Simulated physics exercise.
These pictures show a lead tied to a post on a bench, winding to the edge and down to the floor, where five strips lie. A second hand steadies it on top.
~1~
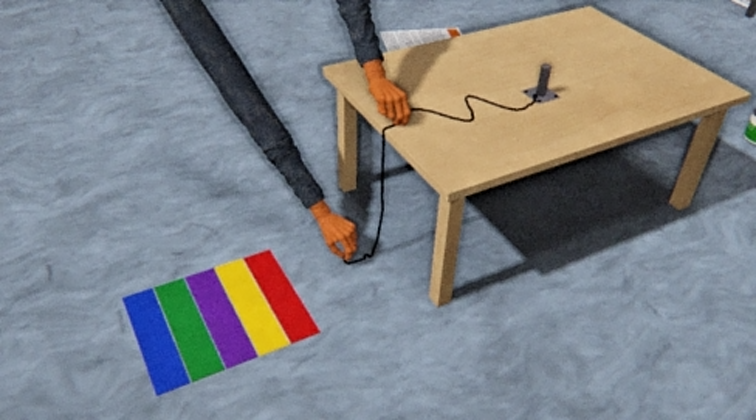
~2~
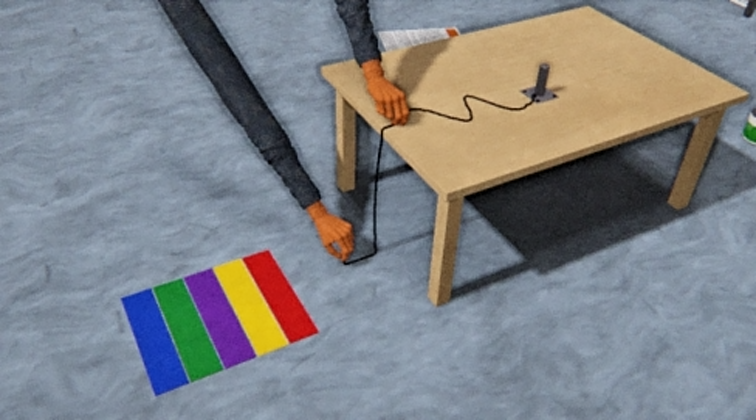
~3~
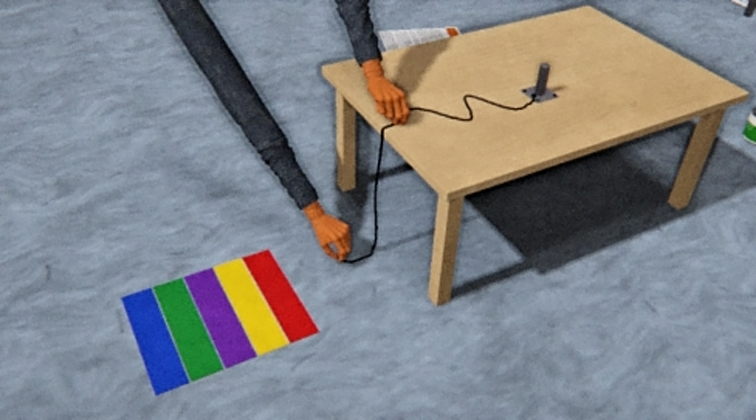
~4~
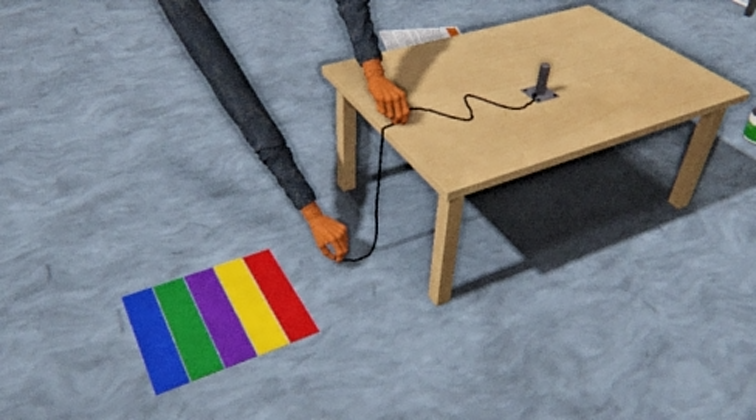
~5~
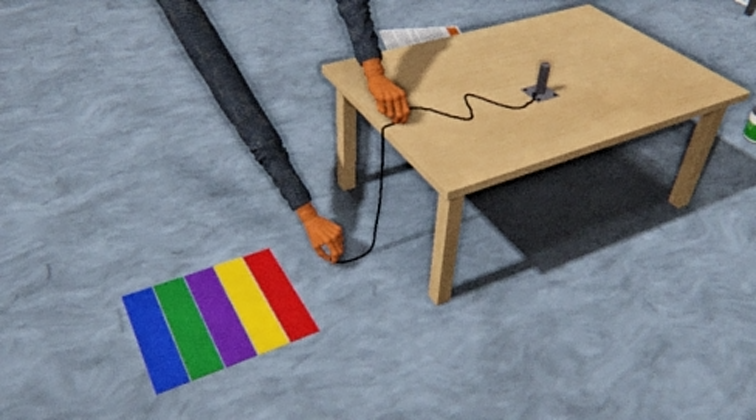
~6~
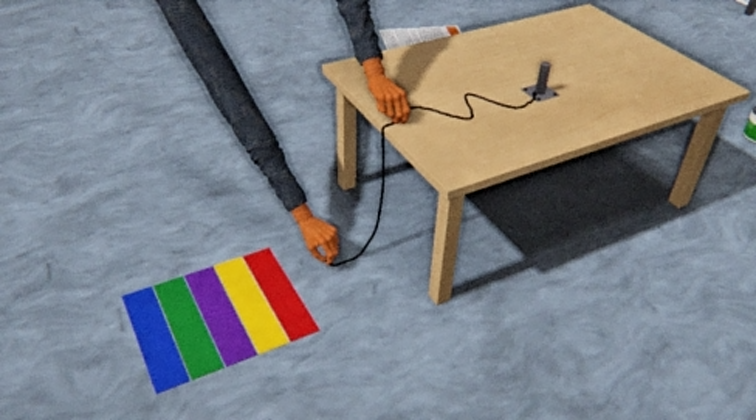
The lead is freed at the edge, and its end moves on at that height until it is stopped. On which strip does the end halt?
The end stops over the blue strip.
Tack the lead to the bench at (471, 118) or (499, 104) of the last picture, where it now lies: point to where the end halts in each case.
Near (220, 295) and (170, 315).
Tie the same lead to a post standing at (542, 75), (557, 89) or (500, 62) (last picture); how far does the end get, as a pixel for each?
Try by try, around (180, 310), (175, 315) and (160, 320).
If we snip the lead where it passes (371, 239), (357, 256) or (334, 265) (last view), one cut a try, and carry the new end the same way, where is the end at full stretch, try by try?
Near (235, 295), (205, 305) and (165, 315).
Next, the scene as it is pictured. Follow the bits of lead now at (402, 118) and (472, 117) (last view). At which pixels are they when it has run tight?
Near (338, 165) and (414, 121).
Soon after, end near (207, 303); over purple.
Then, end near (172, 315); over green.
At full stretch, end near (150, 322); over blue. It gets as far as the blue strip.
